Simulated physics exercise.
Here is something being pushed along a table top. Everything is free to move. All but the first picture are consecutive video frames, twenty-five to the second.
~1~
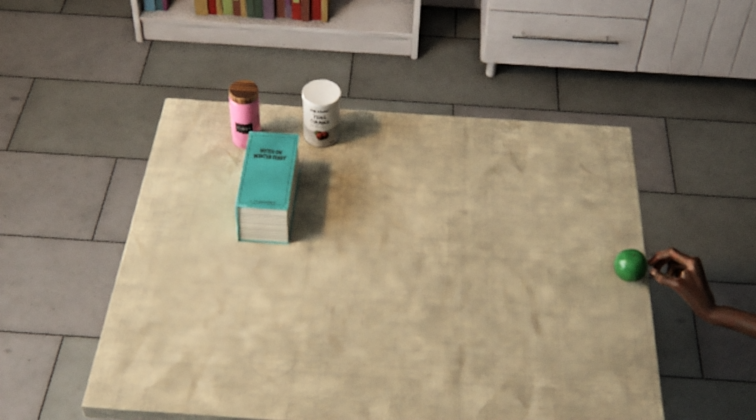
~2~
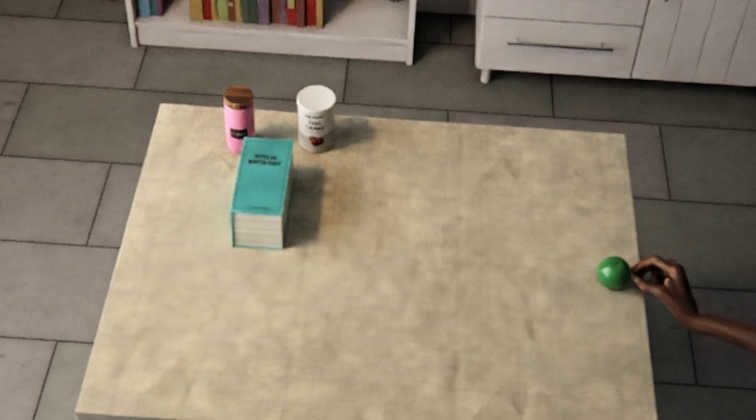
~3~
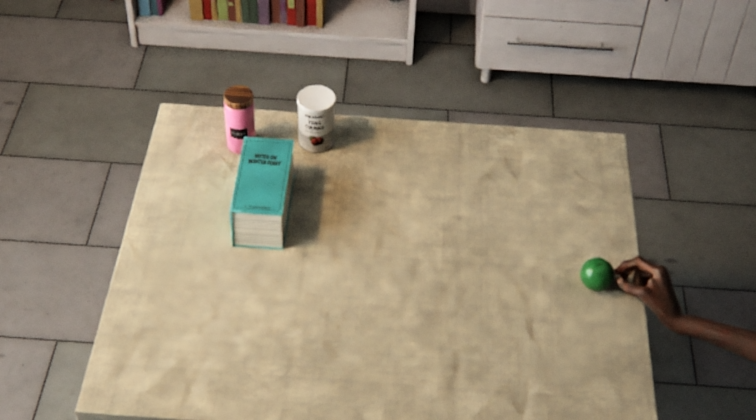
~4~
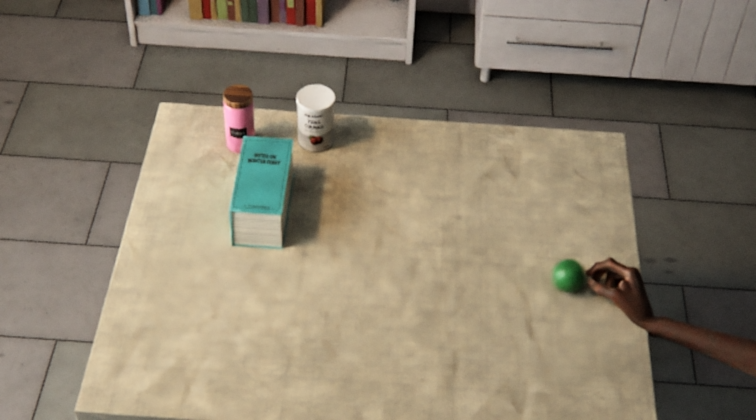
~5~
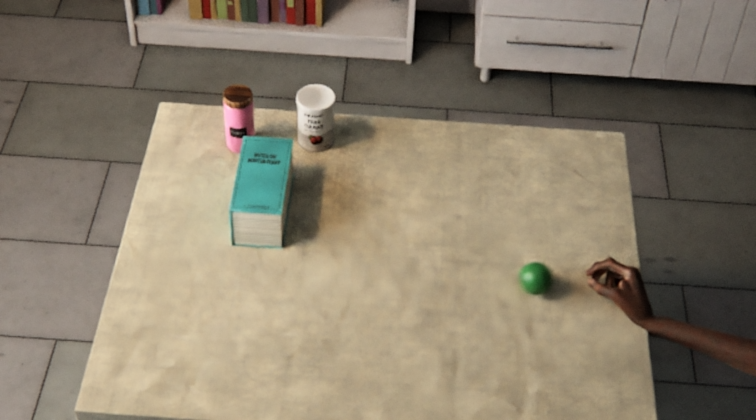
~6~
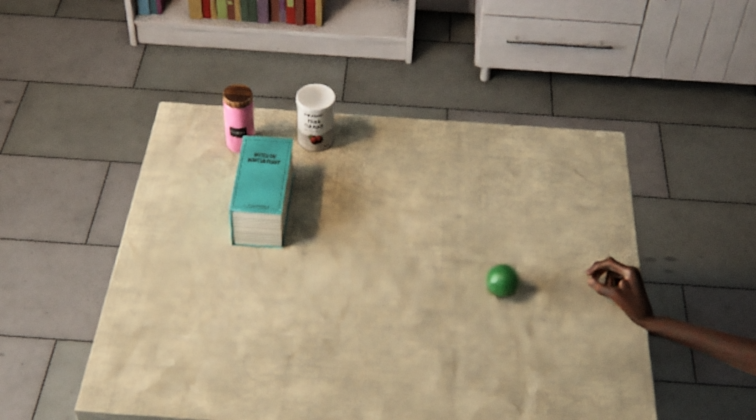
On a stone-look table top, a hand pushing a green apple leftward, then letting go as it keeps moving past a book.
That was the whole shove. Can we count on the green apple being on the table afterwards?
The green apple falls off the table.
Then, 0.20 s on from there, green apple shifted well along near (340, 295).
Then, 0.60 s on from there, green apple now off the table.
Then, 0.90 s on from there, things are still on the move.
Then, 1.20 s on from there, as before.
In the end, off the table, green apple.
